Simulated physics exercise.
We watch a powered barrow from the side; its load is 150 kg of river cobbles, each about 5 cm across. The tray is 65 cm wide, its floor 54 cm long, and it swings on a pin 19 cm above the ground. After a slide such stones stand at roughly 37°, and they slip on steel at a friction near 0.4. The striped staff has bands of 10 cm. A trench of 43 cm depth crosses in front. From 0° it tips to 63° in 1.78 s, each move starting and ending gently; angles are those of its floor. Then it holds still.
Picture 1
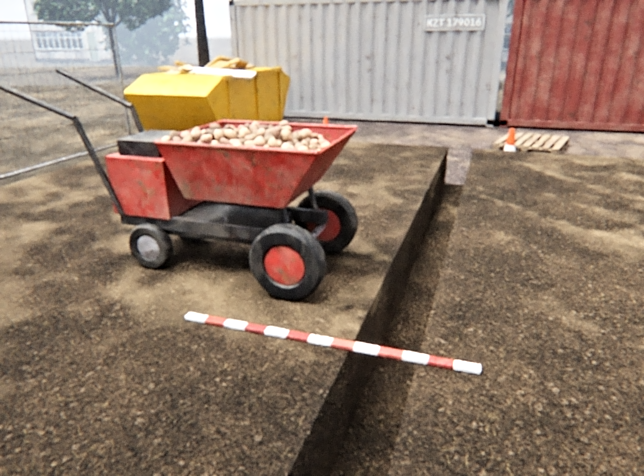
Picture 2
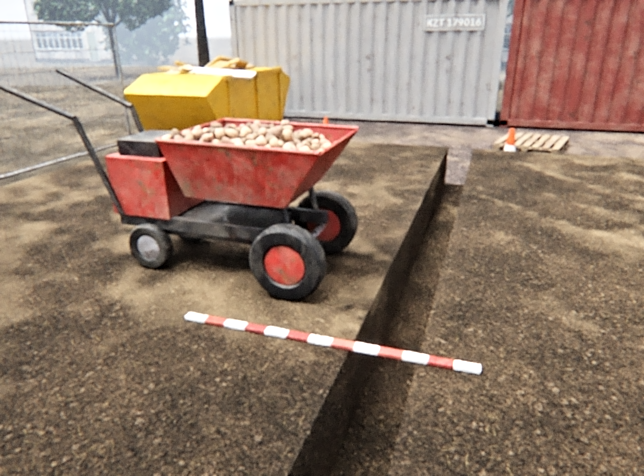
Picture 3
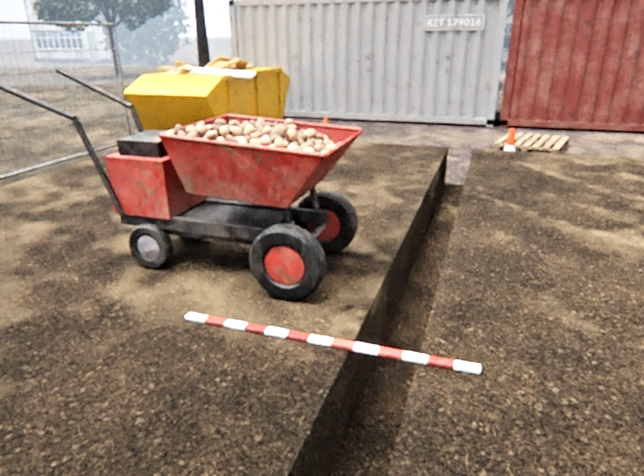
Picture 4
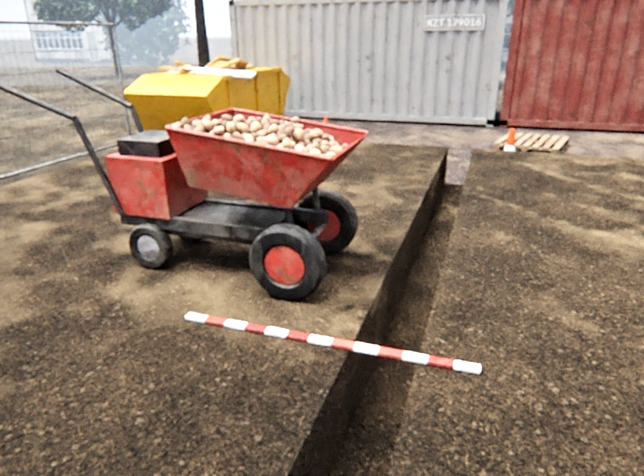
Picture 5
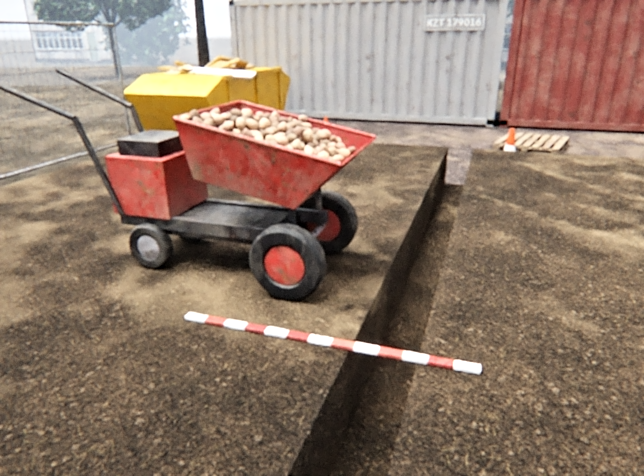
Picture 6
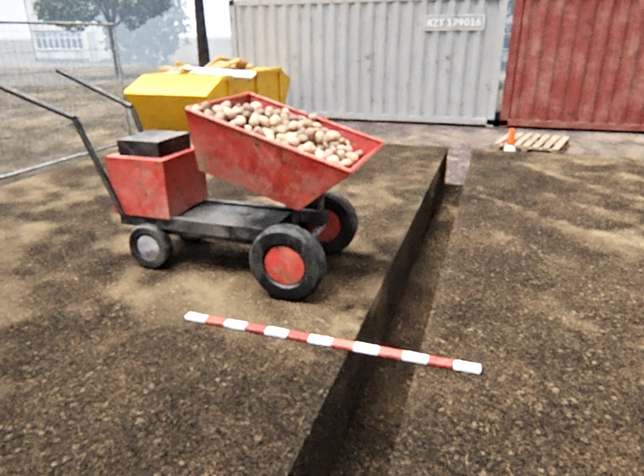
A red barrow's tray of rounded stones slowly tilts toward the right beside a trench.
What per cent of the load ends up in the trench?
Roughly 39 per cent ends in the trench.
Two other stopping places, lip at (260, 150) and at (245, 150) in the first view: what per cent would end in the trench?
First some 75, then 60 per cent.
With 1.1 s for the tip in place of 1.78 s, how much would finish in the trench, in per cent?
It would be near 30 per cent.
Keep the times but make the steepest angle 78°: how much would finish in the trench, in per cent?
In that case some 45 per cent.
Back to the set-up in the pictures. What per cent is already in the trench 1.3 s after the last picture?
About 10 per cent by then.
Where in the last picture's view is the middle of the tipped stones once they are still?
Around (442, 290).
Then, 0.7 s after the last picture the floor is at 53°, 99 % in the tray, 1 % in the trench; the foremost stones are at (424, 243).
Then, 1.3 s after the last picture the floor is at 63°, 65 % in the tray, 8 % in the trench, 27 % past the trench; the foremost stones are at (531, 303).
Then, 1.6 s after the last picture the floor is at 63°, 45 % in the tray, 14 % in the trench, 41 % past the trench; the foremost stones are at (606, 304).
Then, 3.6 s after the last picture the floor is at 63°, 20 % in the tray, 39 % in the trench, 41 % past the trench; the foremost stones are past the picture's edge.
